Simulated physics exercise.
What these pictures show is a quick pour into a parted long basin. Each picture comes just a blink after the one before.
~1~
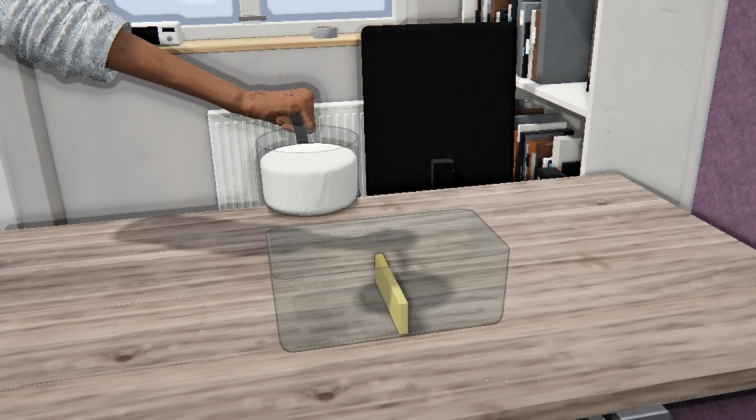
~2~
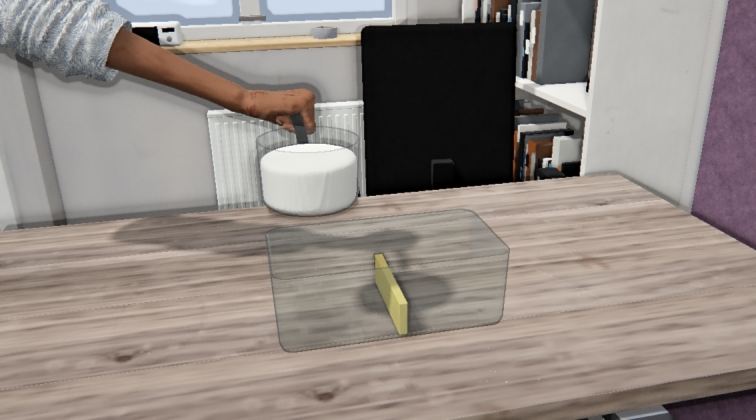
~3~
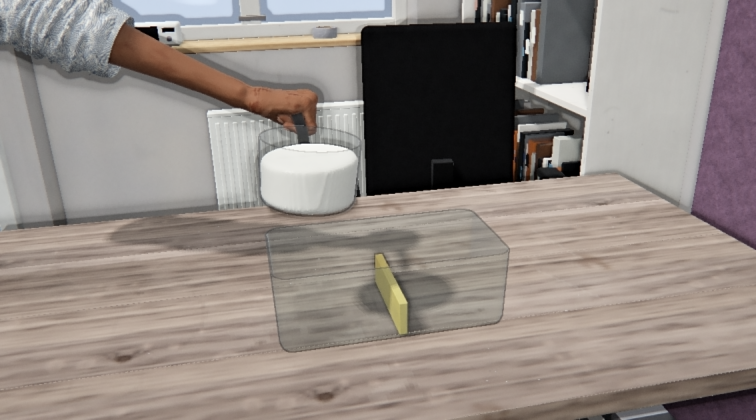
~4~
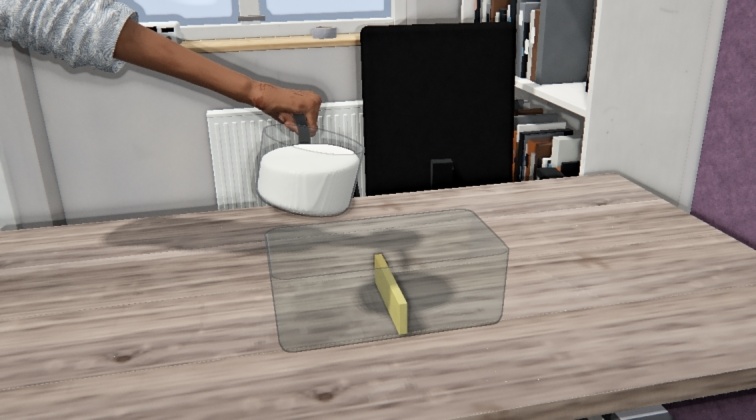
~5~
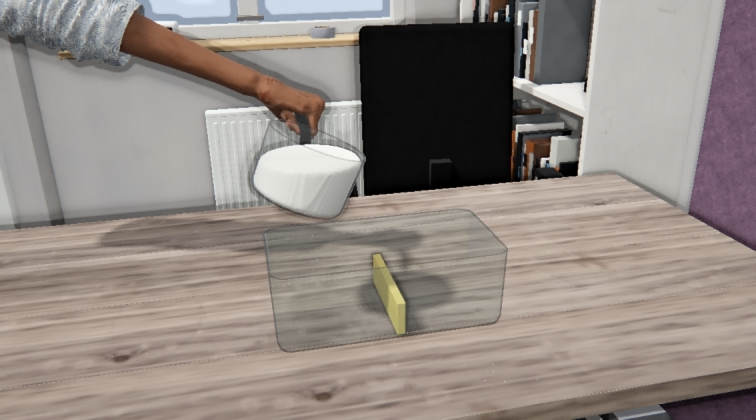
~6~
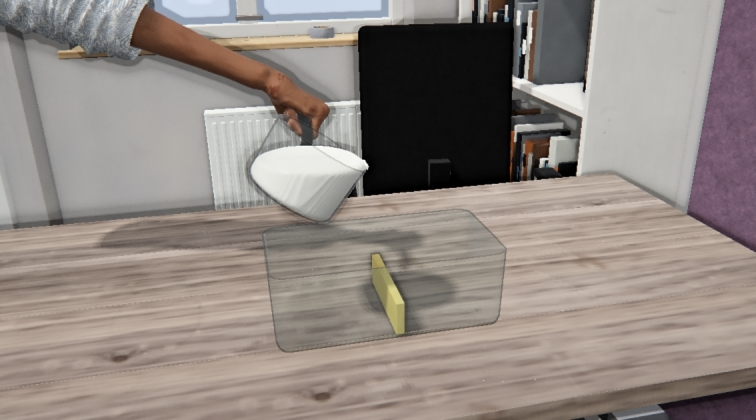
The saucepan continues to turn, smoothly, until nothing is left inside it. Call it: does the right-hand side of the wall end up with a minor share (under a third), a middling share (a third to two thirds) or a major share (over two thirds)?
The right side gets a middling share.
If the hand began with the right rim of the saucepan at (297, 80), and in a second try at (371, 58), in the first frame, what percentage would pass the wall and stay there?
In order, roughly 5 percent and 85 percent.
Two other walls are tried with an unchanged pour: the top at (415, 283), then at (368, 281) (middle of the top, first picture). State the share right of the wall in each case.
Around 15 per cent for the first, around 75 per cent for the second.
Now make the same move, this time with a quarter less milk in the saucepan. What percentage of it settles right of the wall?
Near 40 %.
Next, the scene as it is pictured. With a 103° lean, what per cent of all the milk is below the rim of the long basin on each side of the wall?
The left part gets 5 percent; the right part gets 30 percent.
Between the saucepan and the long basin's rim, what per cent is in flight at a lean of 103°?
It's close to 30 percent.
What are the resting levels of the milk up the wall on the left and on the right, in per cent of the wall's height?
Left: About 30; right: About 30.
A moment on, the saucepan is tipped right over and 31 per cent is still to pour, 6 is left of the wall and 31 right of it.
Next, the saucepan is tipped right over and 3 per cent is still to pour, 41 is left of the wall and 52 right of it.
Then the saucepan is tipped right over and 0 per cent is still to pour, 47 is left of the wall and 52 right of it.
Later the saucepan is tipped right over and 0 per cent is still to pour, 47 is left of the wall and 52 right of it.
At rest 47 per cent lies left of the wall, 52 right of it and 1 outside.
